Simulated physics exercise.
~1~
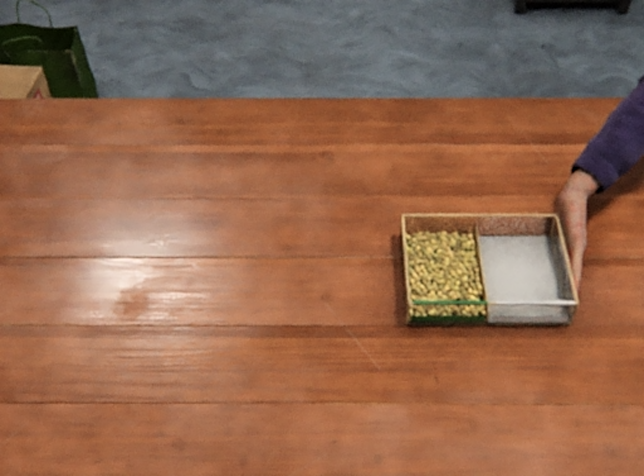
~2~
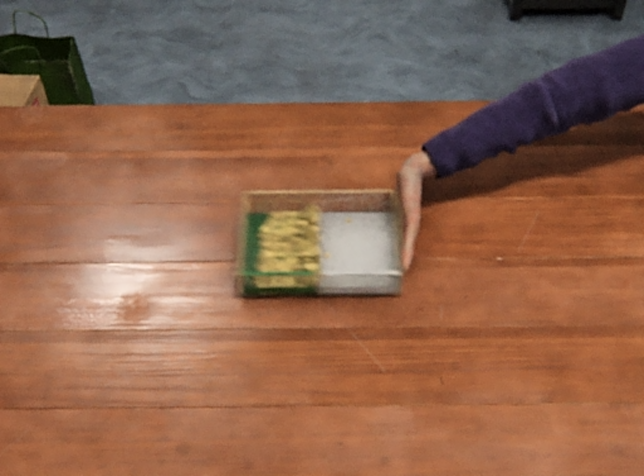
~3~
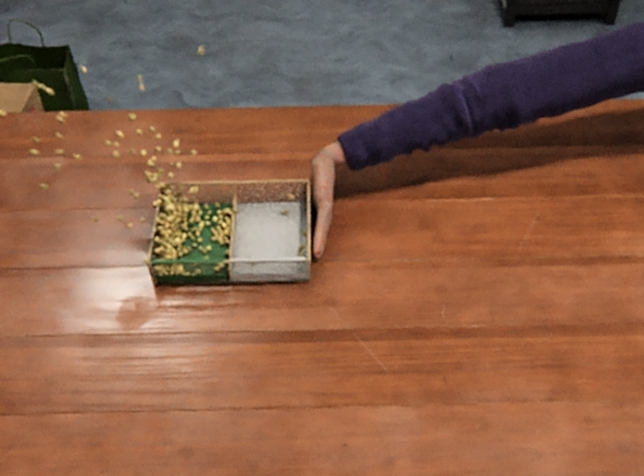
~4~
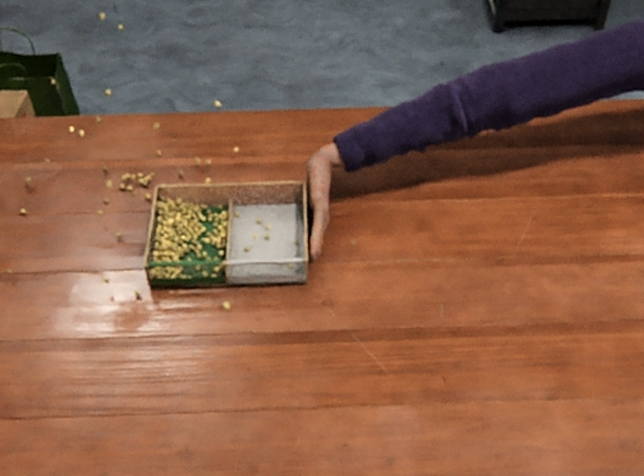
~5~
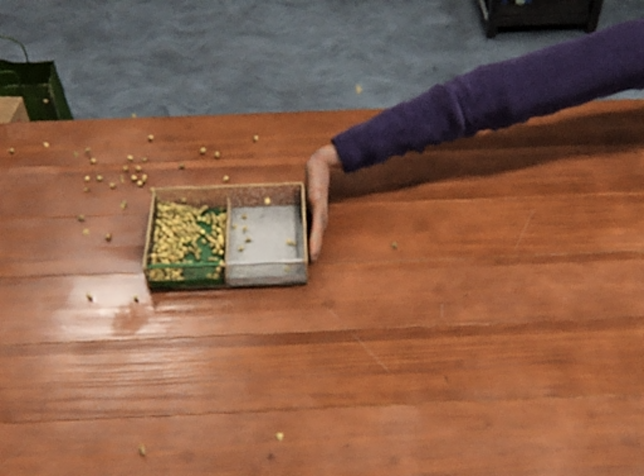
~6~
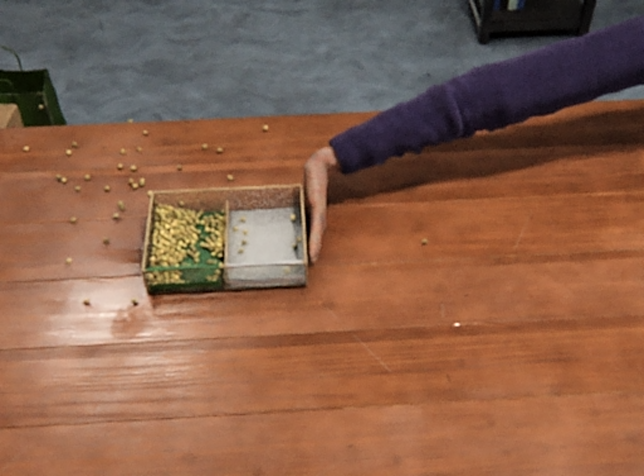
On a reddish wooden table, a hand in a purple sleeve holds the right end of a two-part tray, its left compartment filled with yellowish soya beans and its right one empty. The hand pushes the tray quickly to the left, and the beans bunch toward the divider, baring the green floor. When the tray stops sharply, beans surge left and many fly over the far corner. They bounce and scatter across the table, and a few drop into the empty side. At the end the hand still rests against the tray, most beans remaining in their compartment.
